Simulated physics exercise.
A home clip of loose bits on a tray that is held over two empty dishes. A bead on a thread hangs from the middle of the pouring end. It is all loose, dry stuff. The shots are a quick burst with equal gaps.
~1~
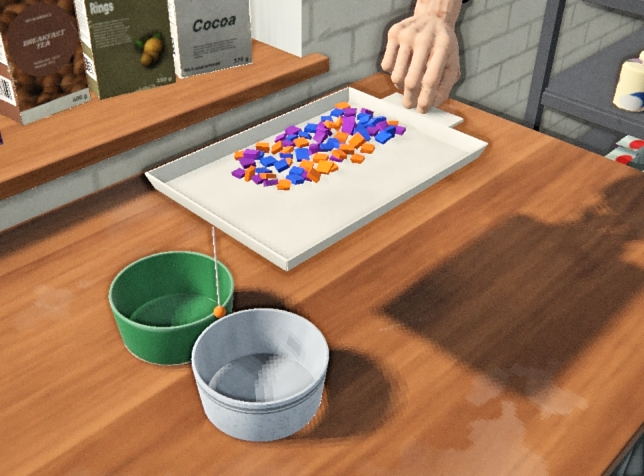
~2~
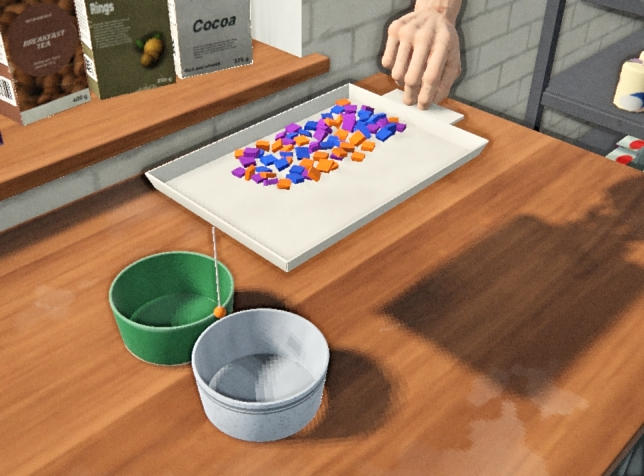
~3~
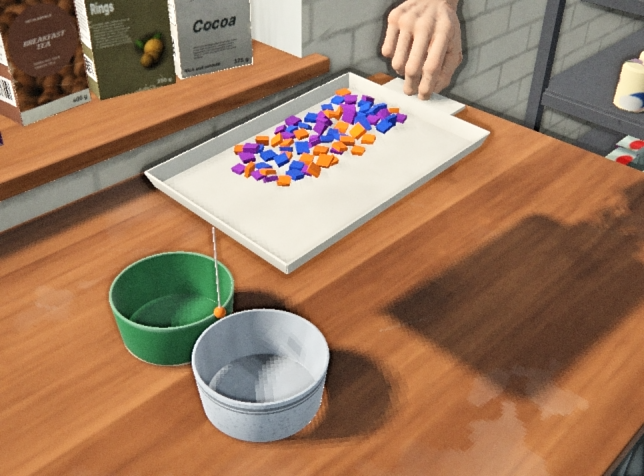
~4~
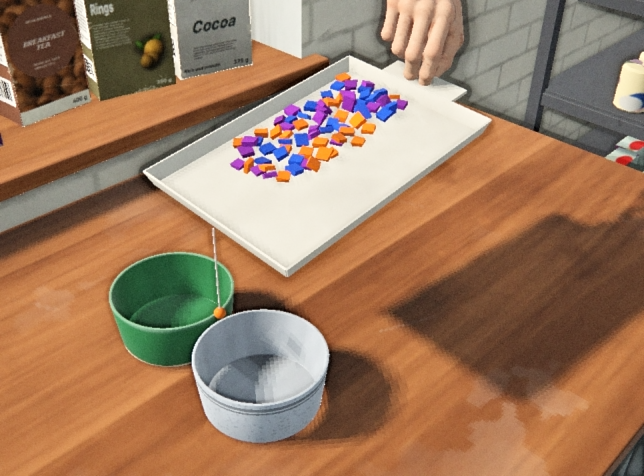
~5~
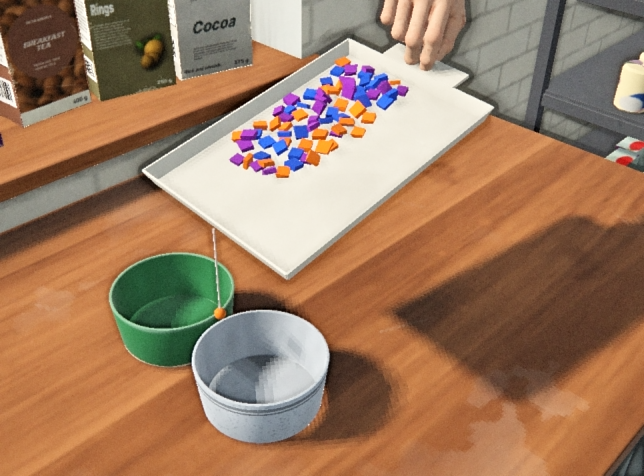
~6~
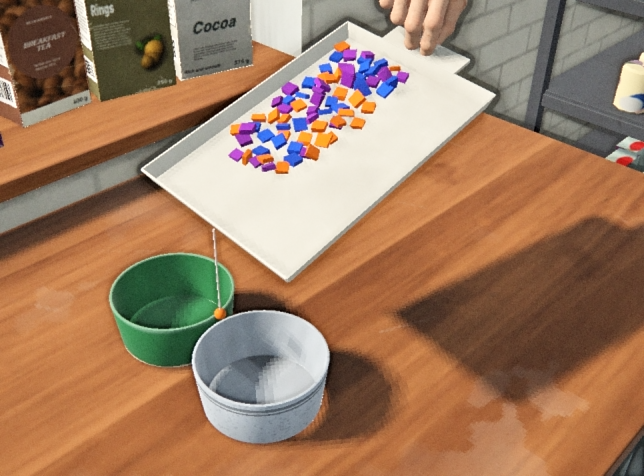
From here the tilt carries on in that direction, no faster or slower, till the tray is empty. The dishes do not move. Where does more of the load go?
Fuller: The right-hand dish.
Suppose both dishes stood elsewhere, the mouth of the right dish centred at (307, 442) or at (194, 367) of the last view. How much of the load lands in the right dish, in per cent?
About 30 and 40 per cent.
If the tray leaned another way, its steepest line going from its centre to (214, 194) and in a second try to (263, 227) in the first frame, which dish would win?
One: The left-hand dish. Two: Right.
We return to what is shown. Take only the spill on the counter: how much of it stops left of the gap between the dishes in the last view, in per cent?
About 30 per cent.
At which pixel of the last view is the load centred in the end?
At about (261, 415).
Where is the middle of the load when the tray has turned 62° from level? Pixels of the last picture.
Around (267, 251).
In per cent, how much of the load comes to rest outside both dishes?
About 30 per cent.
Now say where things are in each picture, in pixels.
The first frame shows corners of the pouring end at (154, 173) and (287, 255), level; middle of the load at (315, 147), mosaic tiles; left dish at (124, 333); right dish at (210, 406); bead on its thread at (220, 312).
The second frame shows corners of the pouring end at (154, 173) and (287, 256), level; middle of the load at (315, 145).
The third frame shows corners of the pouring end at (153, 172) and (287, 259), tipped barely, lowest at the right corner; middle of the load at (315, 138).
The fourth frame shows corners of the pouring end at (152, 171) and (286, 263), tipped a little, lowest at the right corner; middle of the load at (314, 129).
The fifth frame shows corners of the pouring end at (151, 170) and (286, 267), tipped a little, lowest at the right corner; middle of the load at (314, 120).
The sixth frame shows corners of the pouring end at (150, 169) and (286, 270), tipped clearly, lowest at the right corner; middle of the load at (313, 111); left dish at (124, 335); right dish at (210, 408).
Soon after the last picture, tray tipped steeply; most on the tray; a stray few in the right dish; a small part in the air.
A little later, tray tipped past a quarter turn; a small part on the tray; about half in the right dish; about a quarter outside both; a small part in the air.
Later still, tray tipped past a quarter turn; most in the right dish; about a quarter outside both.
At rest, tray tipped past a quarter turn; most in the right dish; none in the left dish; about a quarter outside both.
